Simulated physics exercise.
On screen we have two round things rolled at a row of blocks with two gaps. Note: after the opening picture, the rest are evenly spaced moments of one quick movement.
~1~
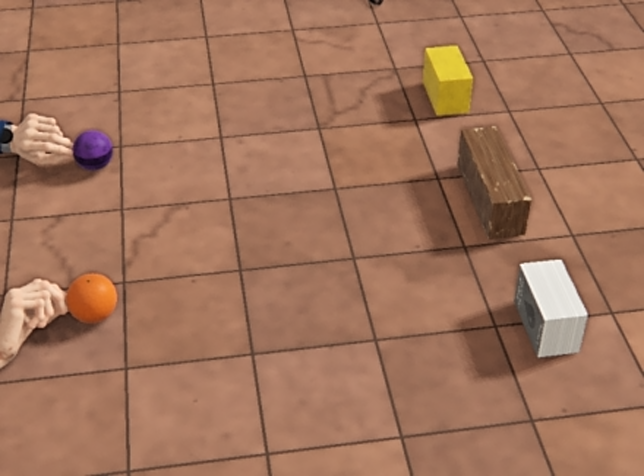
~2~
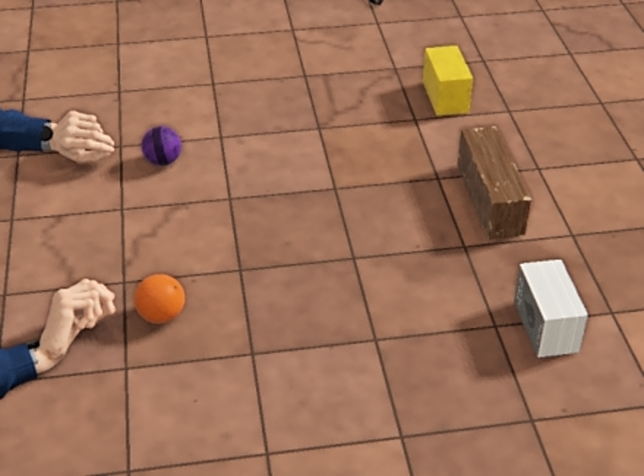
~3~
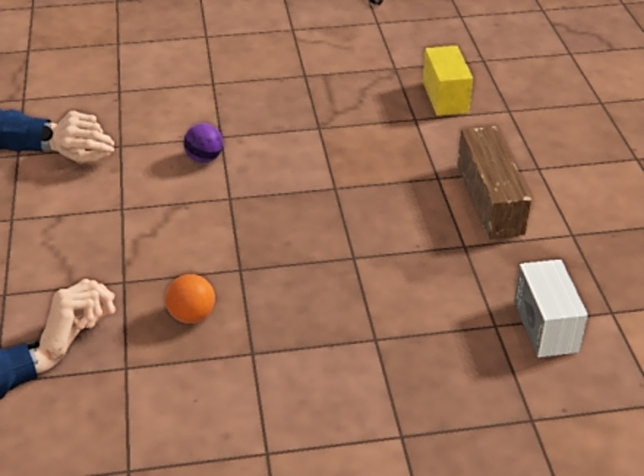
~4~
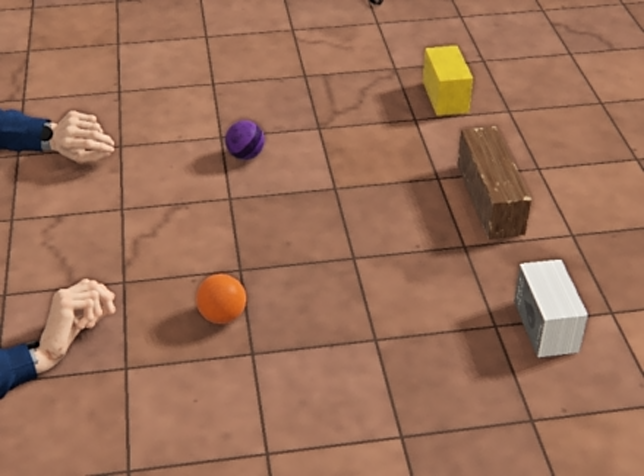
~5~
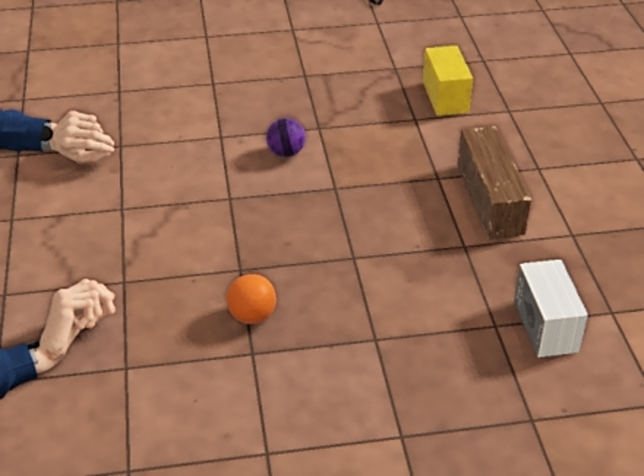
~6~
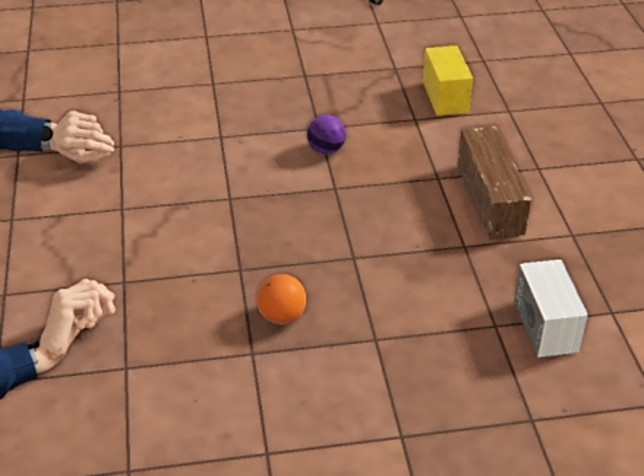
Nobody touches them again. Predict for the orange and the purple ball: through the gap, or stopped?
Outcome: My guess is the orange never gets past; my guess is the purple ball goes right through.
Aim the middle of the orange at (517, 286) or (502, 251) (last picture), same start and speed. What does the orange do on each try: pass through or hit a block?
The orange bounces off; passes through its gap.
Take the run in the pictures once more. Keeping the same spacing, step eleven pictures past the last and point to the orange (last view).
Predicted centre pixel: Approx. (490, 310).
Then, 0.50 s past the last view, orange coming back near (496, 303); purple ball heading on.
Finally, the orange is stopped, near (482, 334); the purple ball gets between the blocks.
